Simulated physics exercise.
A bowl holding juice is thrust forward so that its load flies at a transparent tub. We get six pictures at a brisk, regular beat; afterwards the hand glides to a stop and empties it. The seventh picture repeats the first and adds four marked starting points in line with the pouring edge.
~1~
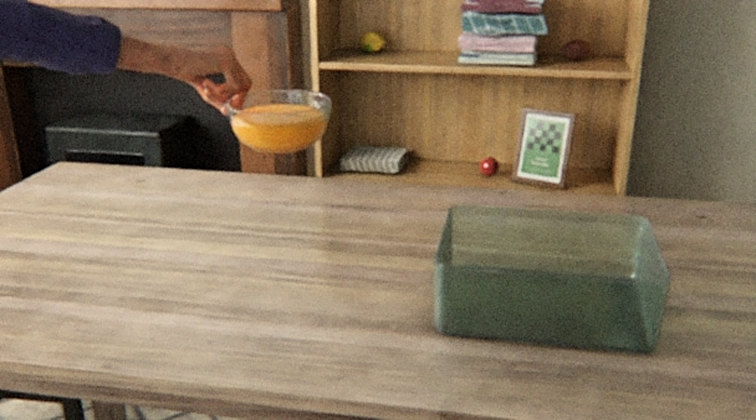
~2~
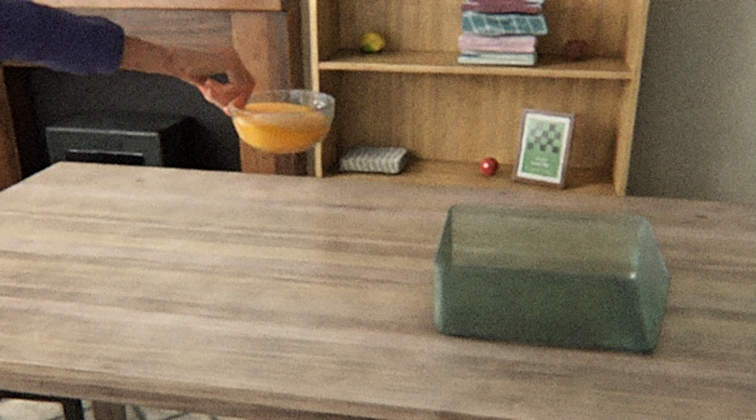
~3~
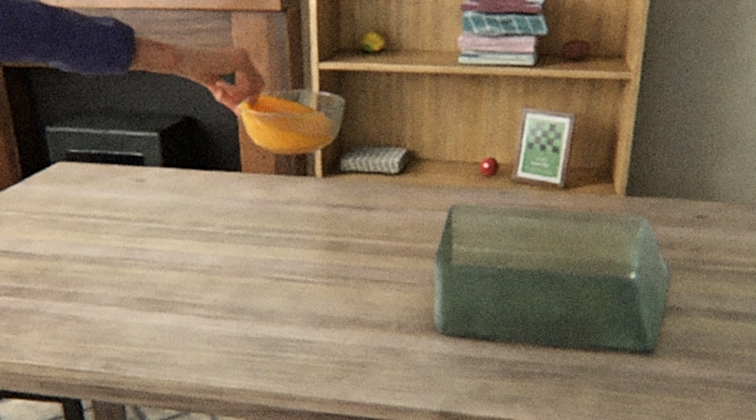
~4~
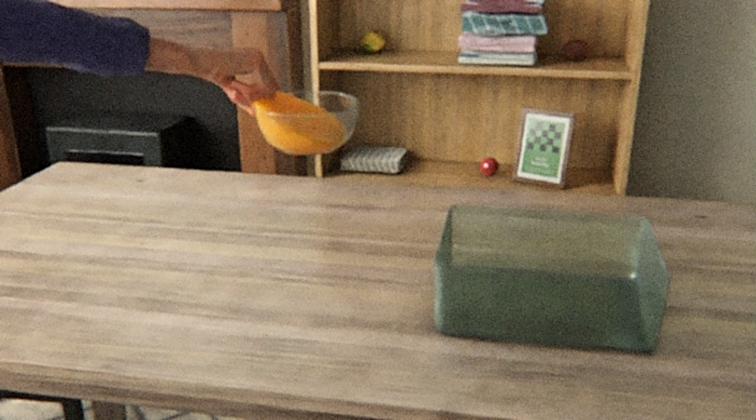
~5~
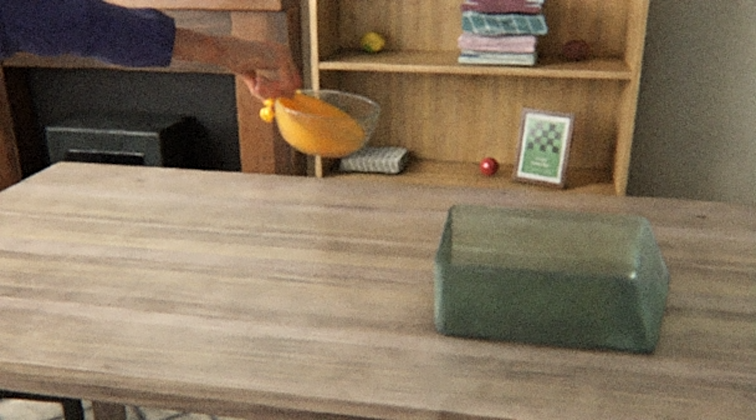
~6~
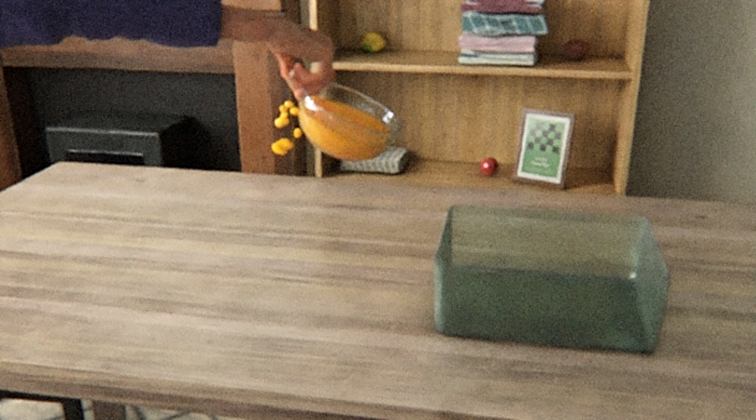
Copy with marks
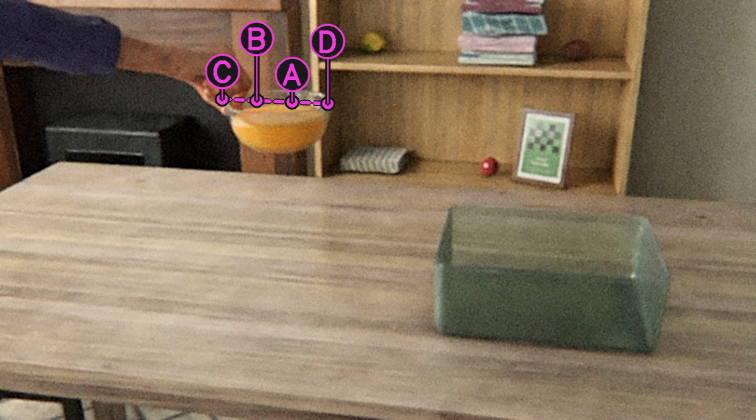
A hand held a glass bowl of orange juice above a wooden table and moved it right toward a clear greenish tub, the juice slopping over the left rim in drops as the bowl tilted.
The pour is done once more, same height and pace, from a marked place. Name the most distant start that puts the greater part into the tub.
That is dot A.
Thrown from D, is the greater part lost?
No, that is safe.
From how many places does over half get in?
Two of them.
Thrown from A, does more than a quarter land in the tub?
Yes, clearly.
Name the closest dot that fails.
That is dot B.
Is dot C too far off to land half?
Yes, it does.
In magenta, A at (292, 102); B at (256, 100); C at (222, 99); D at (327, 103).
For dot A, about 66 % lands in the tub, 24 % falls short and 10 % goes beside or beyond.
For dot B, about 21 % lands in the tub, 75 % falls short and 4 % goes beside or beyond.
For dot C, about 0 % lands in the tub, 99 % falls short.
For dot D, about 81 % lands in the tub, 6 % falls short and 12 % goes beside or beyond.
